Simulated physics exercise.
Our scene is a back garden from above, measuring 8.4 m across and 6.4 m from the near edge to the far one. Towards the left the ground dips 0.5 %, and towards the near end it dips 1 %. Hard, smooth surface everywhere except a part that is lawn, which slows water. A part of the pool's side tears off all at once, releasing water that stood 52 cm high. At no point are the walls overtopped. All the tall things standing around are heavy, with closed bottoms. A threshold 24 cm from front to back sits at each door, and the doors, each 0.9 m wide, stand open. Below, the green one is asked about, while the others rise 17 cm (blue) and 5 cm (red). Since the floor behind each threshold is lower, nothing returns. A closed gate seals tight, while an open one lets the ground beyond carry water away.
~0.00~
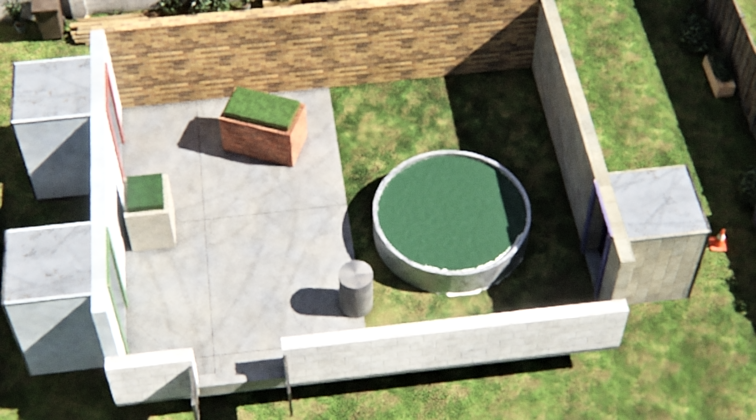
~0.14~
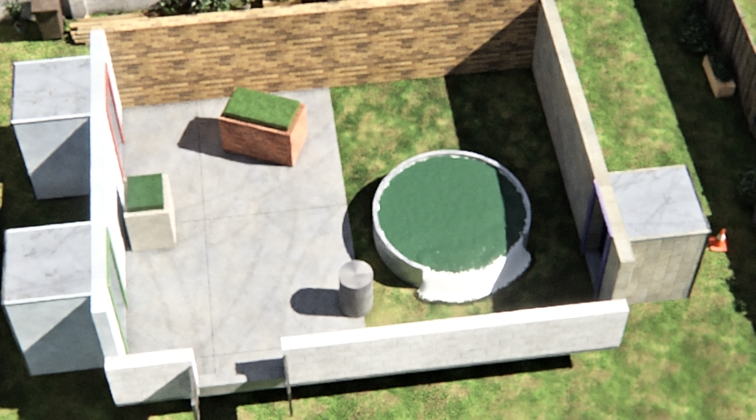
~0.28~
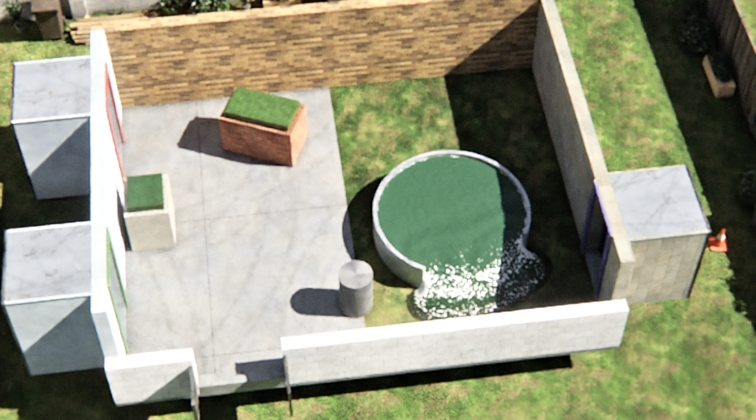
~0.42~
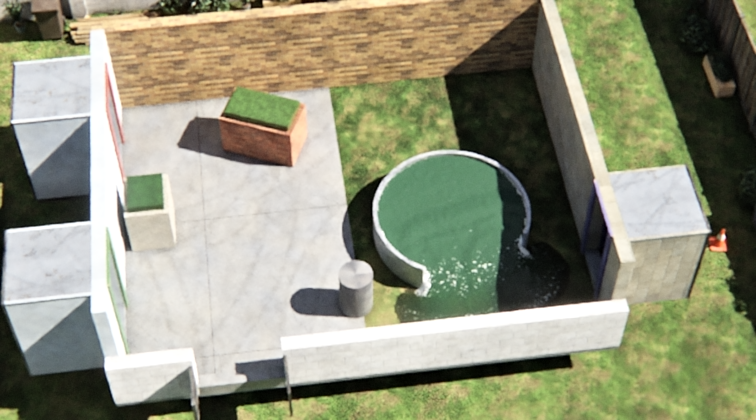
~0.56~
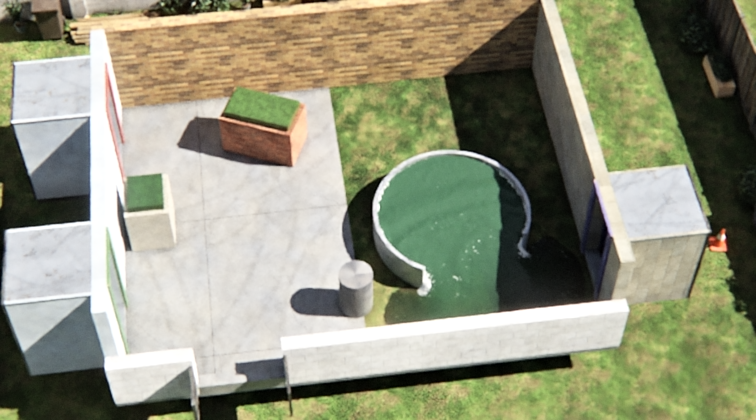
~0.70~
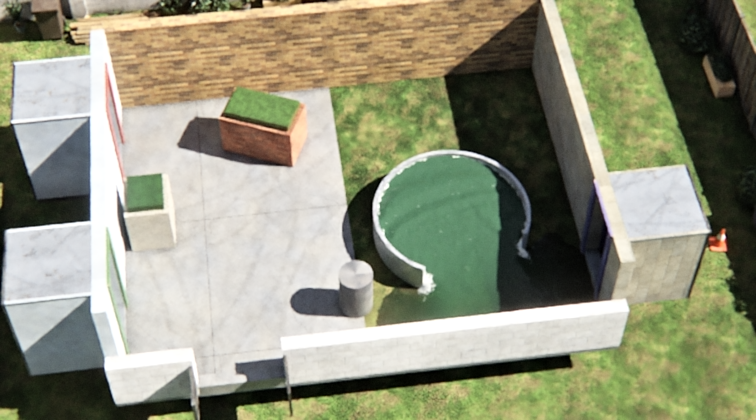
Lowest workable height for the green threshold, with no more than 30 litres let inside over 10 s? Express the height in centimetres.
I would say 8.5 cm.
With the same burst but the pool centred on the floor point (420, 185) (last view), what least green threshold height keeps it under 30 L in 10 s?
Then roughly 8.0 cm.
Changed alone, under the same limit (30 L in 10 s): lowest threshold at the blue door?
I'd raise blue to close to 22 cm.
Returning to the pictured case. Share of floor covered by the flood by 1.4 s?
Roughly 15 percent of the floor.
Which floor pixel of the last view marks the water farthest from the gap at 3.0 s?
Around (181, 377).
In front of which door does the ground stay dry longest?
That would be the red one, last in line.
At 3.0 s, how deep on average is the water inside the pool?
About 20 centimetres.
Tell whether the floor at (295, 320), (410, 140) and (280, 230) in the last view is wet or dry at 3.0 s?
Point by point, the first is awash, the second spared and the third spared.
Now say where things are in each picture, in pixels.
The pool at (452, 213) is whole and still, 52 cm deep; the green door at (118, 298) is dry, in the first picture.
The gap is at (483, 281), the front 0.3 m out at (531, 262); the back of the pool holds 52 cm, in the second picture.
Water pours out at (483, 282) and has run 0.6 m, to (430, 319); about 10 cm deep outside, 52 cm at the back, in the third picture.
Water pours out at (482, 282) and has run 1.0 m, to a hidden place; about 8 cm deep outside, 52 cm at the back, in the fourth picture.
The front is at a hidden place, 1.4 m from the gap at (482, 283); 4.4 m2 of floor is wet, 52 cm left at the back, in the fifth picture.
Water pours out at (482, 283) and has run 1.6 m, to a hidden place; about 8 cm deep outside, 49 cm at the back; 4.5 m in a straight line remain to the green door at (118, 298), in the sixth picture.
After 1.4 s water covers 15 % of the floor, deepest (42 cm) near (509, 339); it has not reached the green door.
After 3.0 s water covers 30 % of the floor, deepest (36 cm) near (599, 328); it has not reached the green door.
After 10.0 s water covers 95 % of the floor, deepest (12 cm) near (448, 346); 10 cm at the green door, 0 litres in over its 20 cm threshold.
At the green door as built, the water arrived by 3.8 s and peaked near 15 cm at 4.6 s.
With a threshold of 6.5 cm, 75 litres would have come in within the 10 s; with 10.5 cm, 11 litres. So under 30 litres takes about 8.5 cm.
